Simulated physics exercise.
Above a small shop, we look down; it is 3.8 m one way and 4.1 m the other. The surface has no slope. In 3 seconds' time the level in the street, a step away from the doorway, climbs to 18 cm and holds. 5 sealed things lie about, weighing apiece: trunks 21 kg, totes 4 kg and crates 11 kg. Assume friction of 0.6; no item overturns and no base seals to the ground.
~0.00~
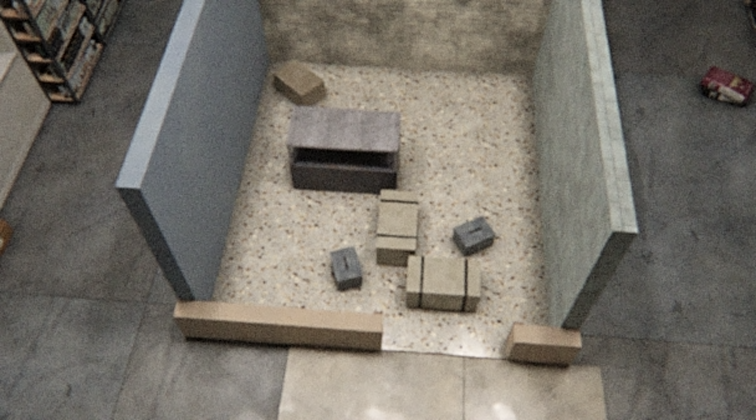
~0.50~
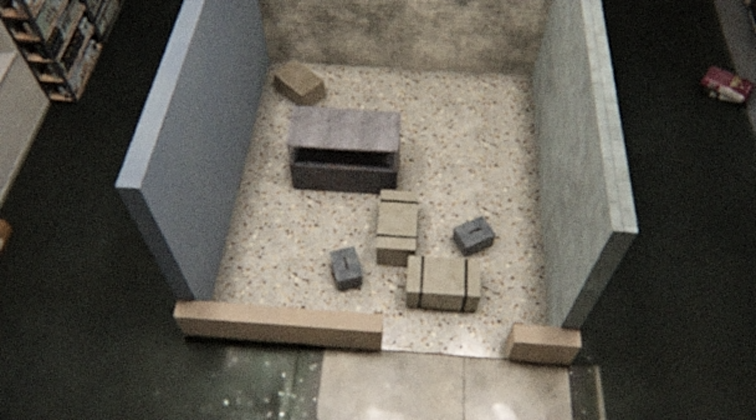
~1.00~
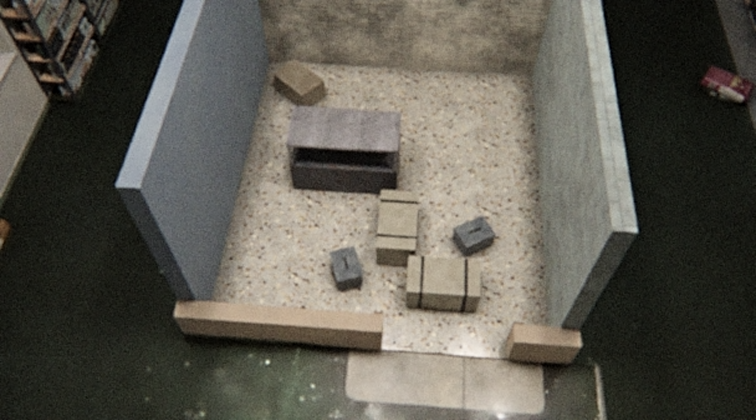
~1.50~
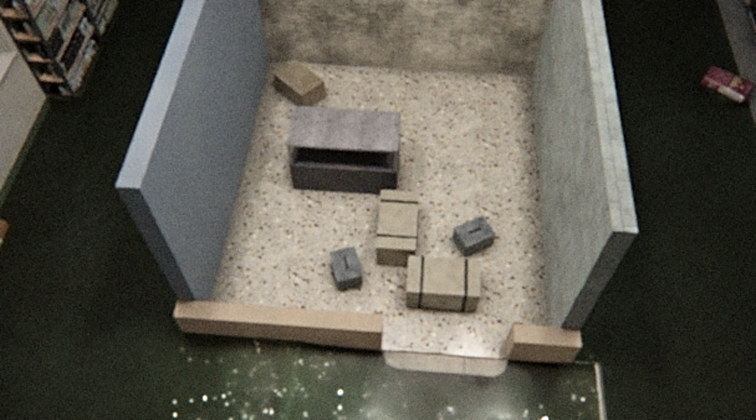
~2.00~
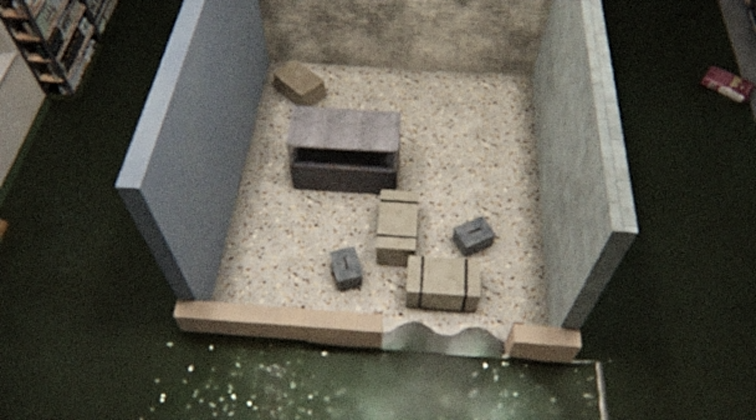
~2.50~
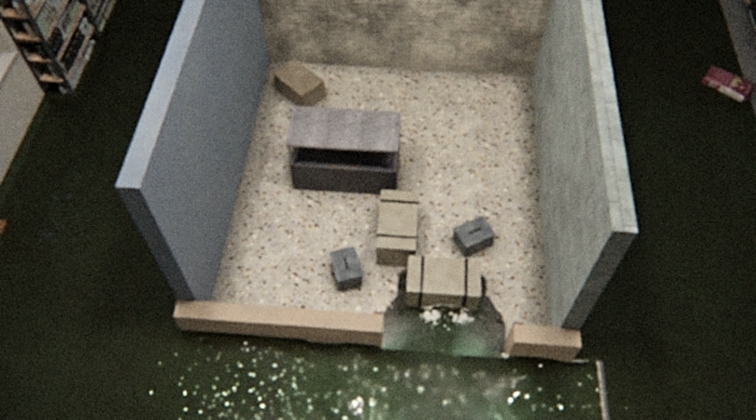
The clip shows a small walled shop from above as dark green water covers the street outside, then the pale paving before the doorway, and passes through the front gap onto the speckled floor, while the crates and boxes stay still.
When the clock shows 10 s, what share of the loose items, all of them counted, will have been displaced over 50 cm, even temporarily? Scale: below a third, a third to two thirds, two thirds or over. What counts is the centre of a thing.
The fraction shifted will be in the top third.
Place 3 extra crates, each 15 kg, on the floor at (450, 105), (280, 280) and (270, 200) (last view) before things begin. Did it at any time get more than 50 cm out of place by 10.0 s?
In the same order as the question: Farther, not as far, not as far.
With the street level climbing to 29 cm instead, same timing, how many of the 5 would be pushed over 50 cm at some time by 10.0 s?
Count under that change: 5.
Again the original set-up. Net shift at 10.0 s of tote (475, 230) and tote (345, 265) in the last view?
First 350 cm, then 120 cm.
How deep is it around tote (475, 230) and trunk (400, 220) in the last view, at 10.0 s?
Some 14 cm at the first, some 6 cm at the second.
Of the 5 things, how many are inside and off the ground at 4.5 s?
Just then, the number is 0.
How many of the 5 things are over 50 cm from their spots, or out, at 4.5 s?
I get 3.
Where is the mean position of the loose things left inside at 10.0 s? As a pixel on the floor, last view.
Roughly at (342, 147).
After 3.5 s 0 of 5 are over 50 cm from their spots; 0 afloat.
After 4.5 s 3 of 5 are over 50 cm from their spots; 0 afloat.
After 7.0 s 3 of 5 are over 50 cm from their spots; 2 afloat.
After 10.0 s 4 of 5 are over 50 cm from their spots, and 4 have been at some point; 4 afloat.
